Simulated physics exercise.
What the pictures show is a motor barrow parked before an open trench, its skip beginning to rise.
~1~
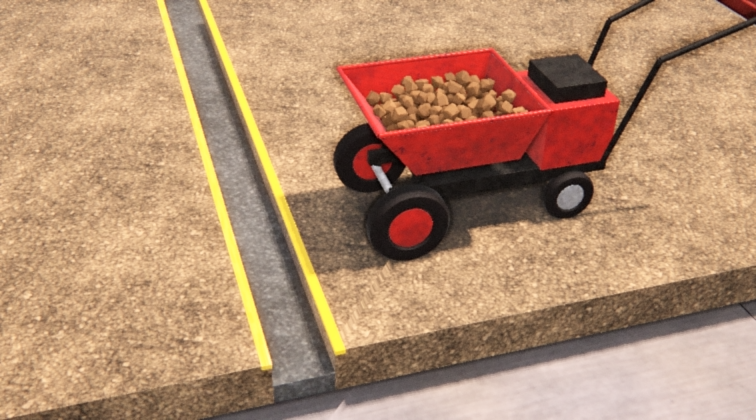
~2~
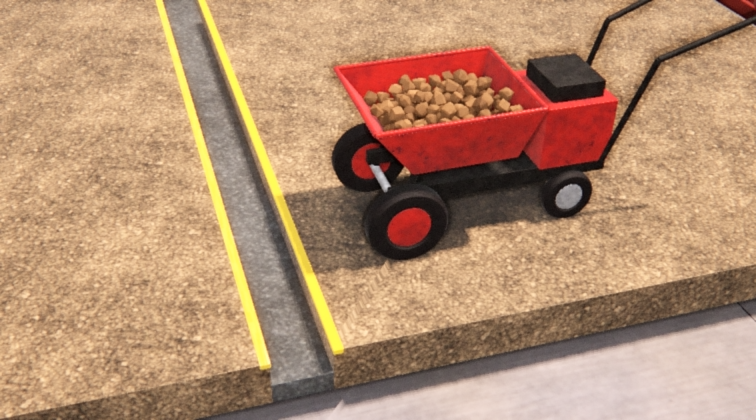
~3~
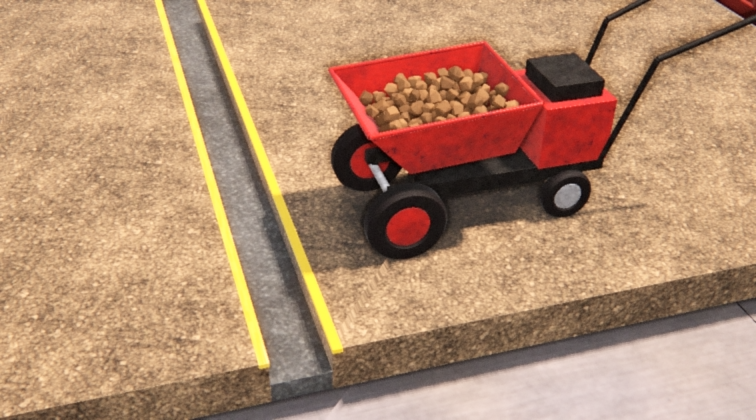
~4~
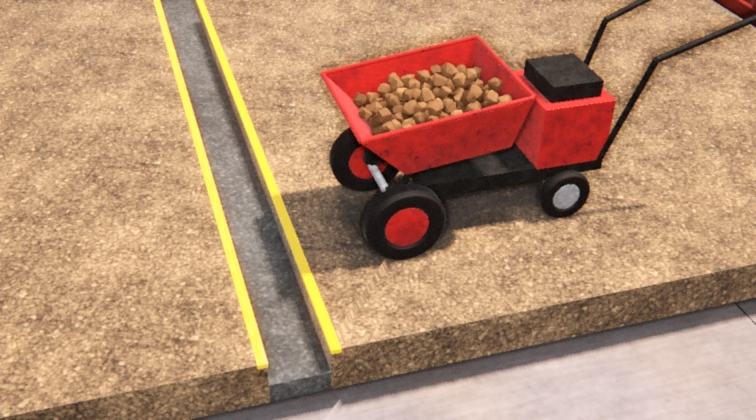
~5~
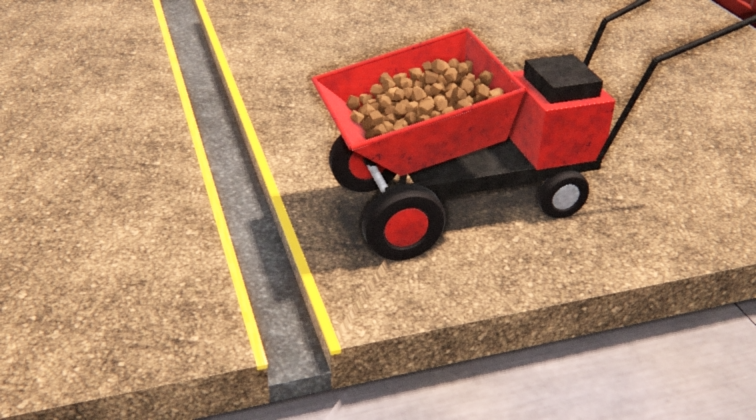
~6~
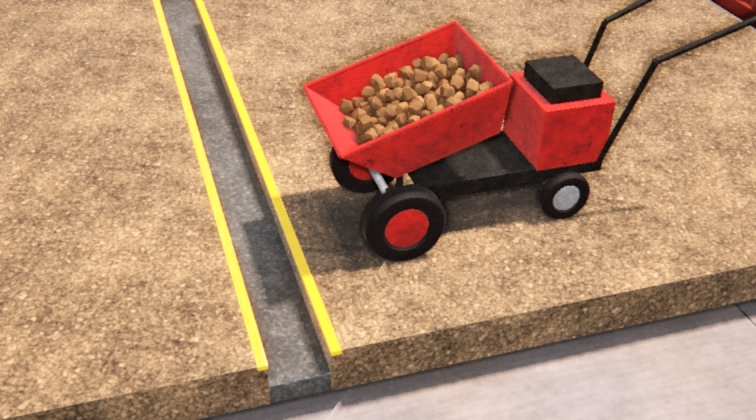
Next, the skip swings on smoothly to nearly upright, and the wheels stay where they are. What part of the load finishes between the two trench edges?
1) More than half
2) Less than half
(1) More than half.
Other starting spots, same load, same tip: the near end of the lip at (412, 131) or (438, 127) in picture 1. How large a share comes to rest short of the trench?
About 10 %, then 30 %.
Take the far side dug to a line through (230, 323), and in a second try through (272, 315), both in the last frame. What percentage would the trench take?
90 %, then 40 %.
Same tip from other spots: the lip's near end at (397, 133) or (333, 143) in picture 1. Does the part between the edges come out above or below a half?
Lab note - position 1: A majority share; position 2: A minority share.
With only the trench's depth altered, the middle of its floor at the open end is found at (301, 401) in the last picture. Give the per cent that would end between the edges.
Estimate: Approx. 80 in a hundred.
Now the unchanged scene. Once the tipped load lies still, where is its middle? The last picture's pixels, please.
At about (251, 247), give or take.
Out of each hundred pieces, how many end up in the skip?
Roughly 0 %.
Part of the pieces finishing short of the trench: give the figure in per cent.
Near 0 in every hundred.
Just after the last frame, skip tipped steeply; every one in the skip.
A moment on, skip tipped right over; the larger part in the skip; roughly a quarter in or heaped over the trench; just a few beyond it; just a few falling.
Further on, skip tipped right over; about a tenth in the skip; roughly two thirds in or heaped over the trench; roughly a quarter beyond it.
When it is over, skip tipped right over; just a few in the skip; roughly two thirds in or heaped over the trench; roughly a quarter beyond it.
